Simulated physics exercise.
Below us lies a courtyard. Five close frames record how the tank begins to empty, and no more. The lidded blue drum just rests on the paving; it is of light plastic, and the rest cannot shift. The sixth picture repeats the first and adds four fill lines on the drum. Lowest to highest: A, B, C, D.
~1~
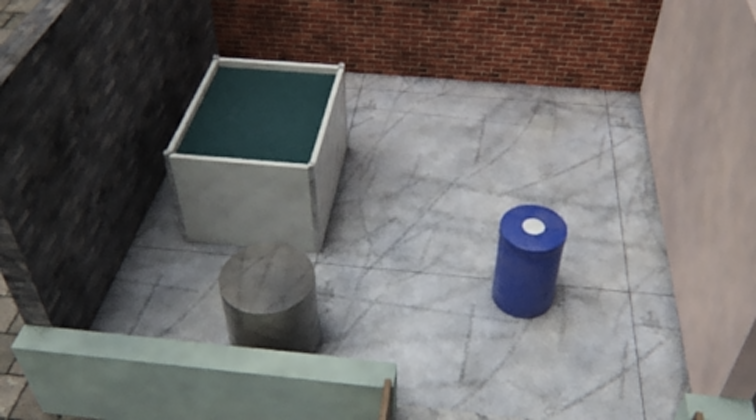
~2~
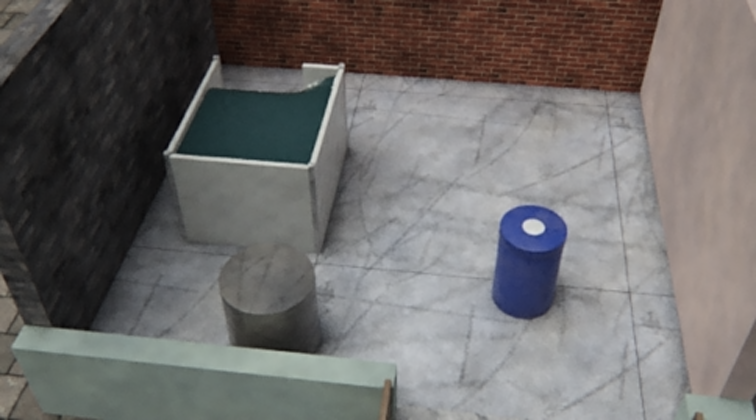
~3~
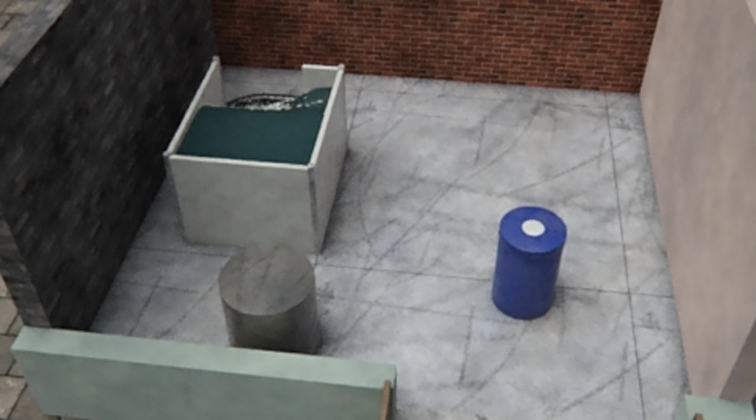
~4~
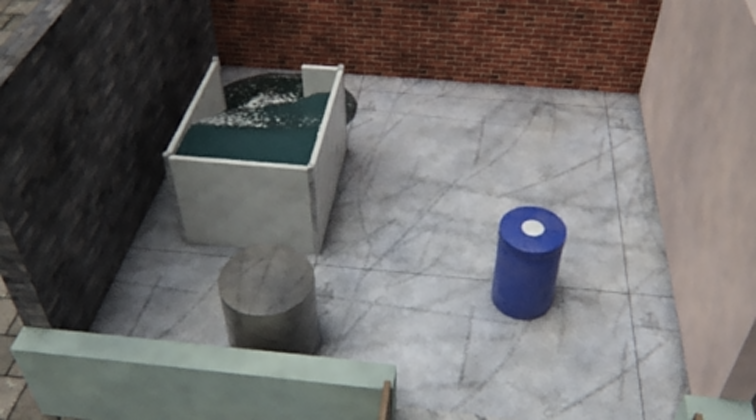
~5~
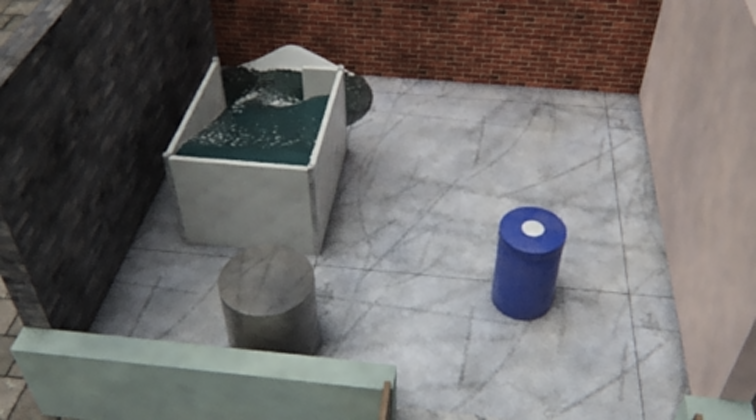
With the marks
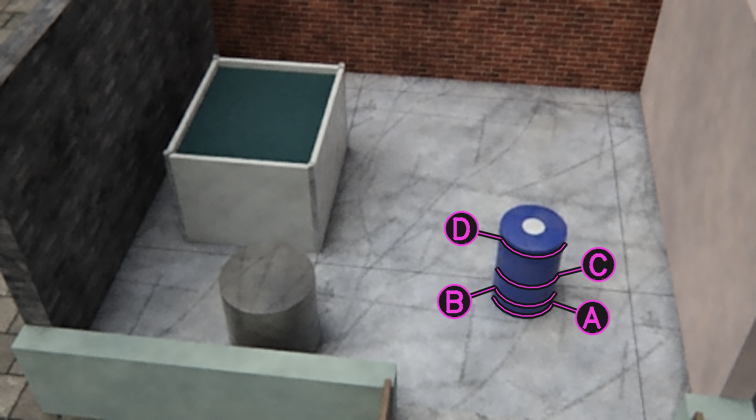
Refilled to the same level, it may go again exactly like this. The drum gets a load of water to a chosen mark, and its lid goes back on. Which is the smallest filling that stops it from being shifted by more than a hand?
Go for B.
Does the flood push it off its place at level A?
Yes, that goes wrong.
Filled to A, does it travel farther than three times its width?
No, less.
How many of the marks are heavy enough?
Three.
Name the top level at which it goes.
It is A.
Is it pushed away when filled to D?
No.
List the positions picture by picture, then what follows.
Lid of the blue drum at (534, 227); tank full, its middle at (261, 115); open gate at (538, 382).
Water covers 2 % of the ground, mostly out of sight from here.
Water covers 5 % of the ground, mostly out of sight from here.
Water covers 9 % of the ground, mostly out of sight from here.
Lid of the blue drum at (533, 229); water covers 11 % of the ground, mostly out of sight from here.
On the marked copy, A at (523, 315); B at (524, 306); C at (527, 287); D at (533, 257); from the bottom up A, B, C, D.
With A, it is pushed about twice its own width away.
With B, it does not move.
With C, it does not move.
With D, it does not move.
